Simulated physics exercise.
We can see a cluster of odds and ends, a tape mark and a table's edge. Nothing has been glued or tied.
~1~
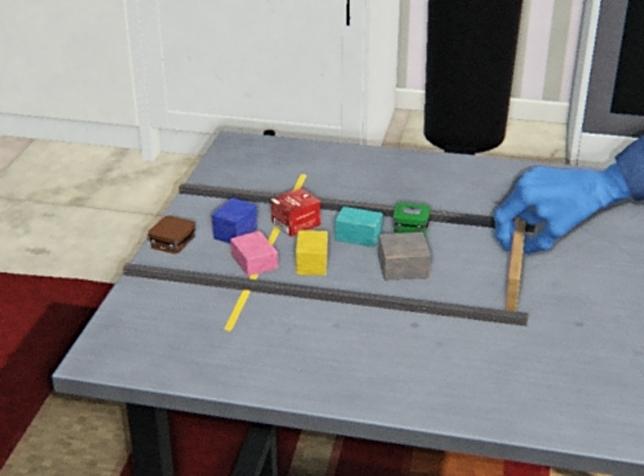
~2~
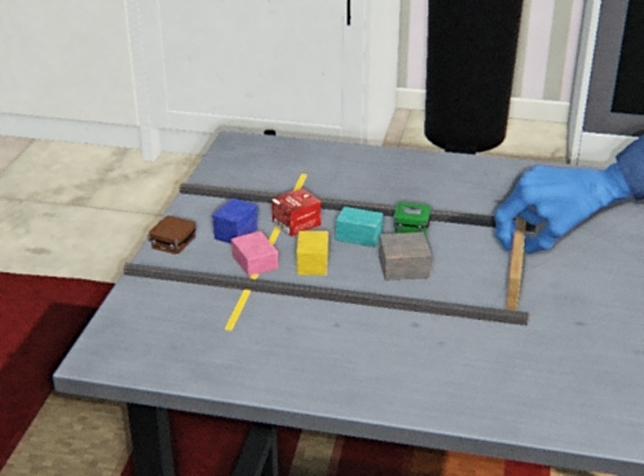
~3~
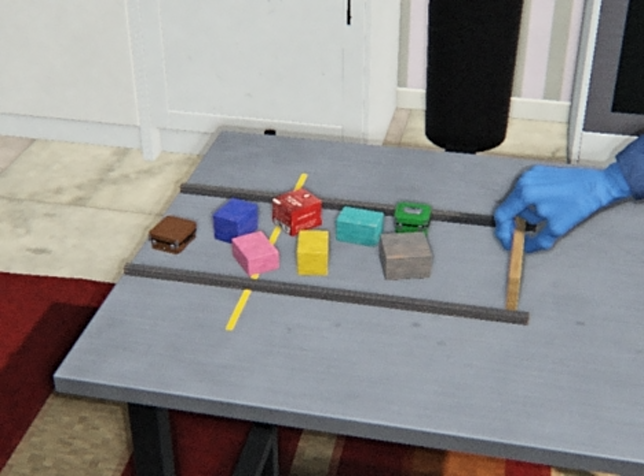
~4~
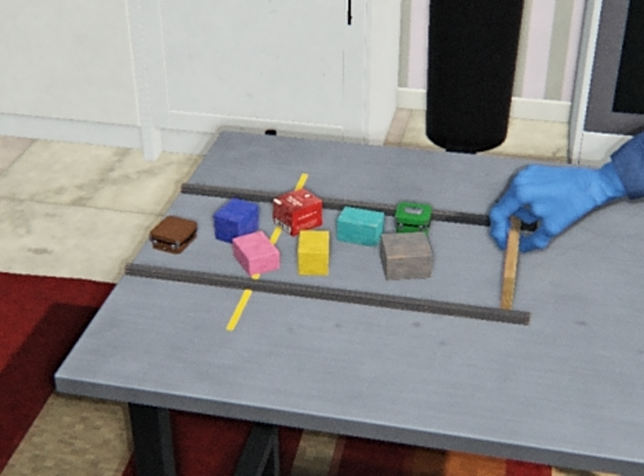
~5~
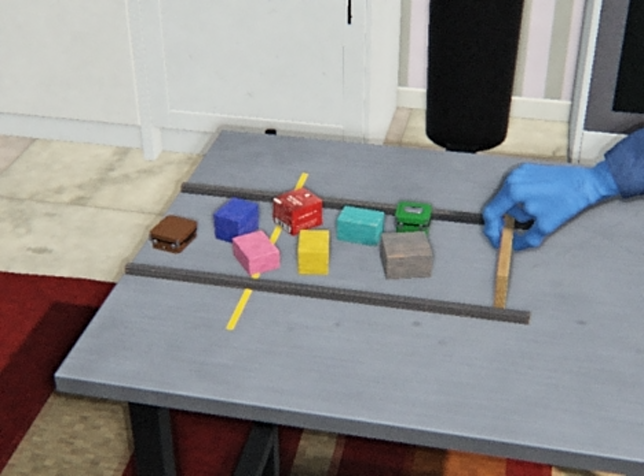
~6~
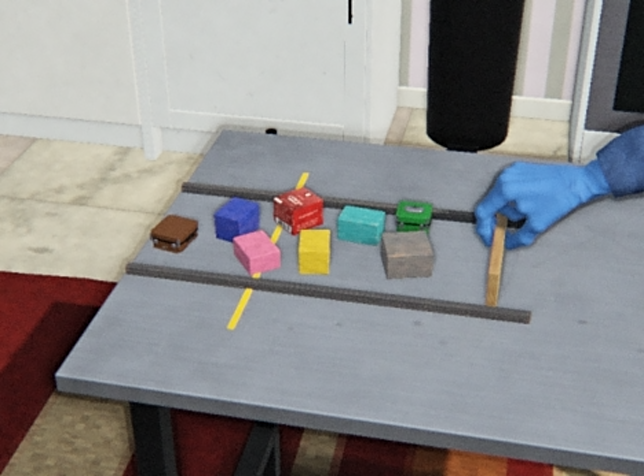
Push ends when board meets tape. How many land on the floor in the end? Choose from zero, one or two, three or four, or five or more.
In the end, zero land there.
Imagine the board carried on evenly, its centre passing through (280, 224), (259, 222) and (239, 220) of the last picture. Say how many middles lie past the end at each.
Counts per position: 0 / 1 / 1.
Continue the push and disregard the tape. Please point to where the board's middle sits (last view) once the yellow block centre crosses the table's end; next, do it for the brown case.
Its middle is around (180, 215) and around (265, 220).
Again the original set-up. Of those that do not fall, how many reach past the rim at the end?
Count of overhanging things: 1.
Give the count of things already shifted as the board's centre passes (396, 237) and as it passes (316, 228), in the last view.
Answer - first 3, then 7.
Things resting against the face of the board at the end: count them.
The number is 2.
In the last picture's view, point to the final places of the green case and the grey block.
Reading them off: First (269, 206); then (249, 234).
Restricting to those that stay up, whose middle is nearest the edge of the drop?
The brown case is foremost.
A little later, none off yet; brown case at rest near (175, 235); blue block at rest near (237, 221); pink block at rest near (257, 253).
Next, none off yet; brown case at rest near (175, 235); blue block shifted a little near (220, 221); pink block shifted about its own width near (205, 253).
When it is over, the number that fall off is zero.
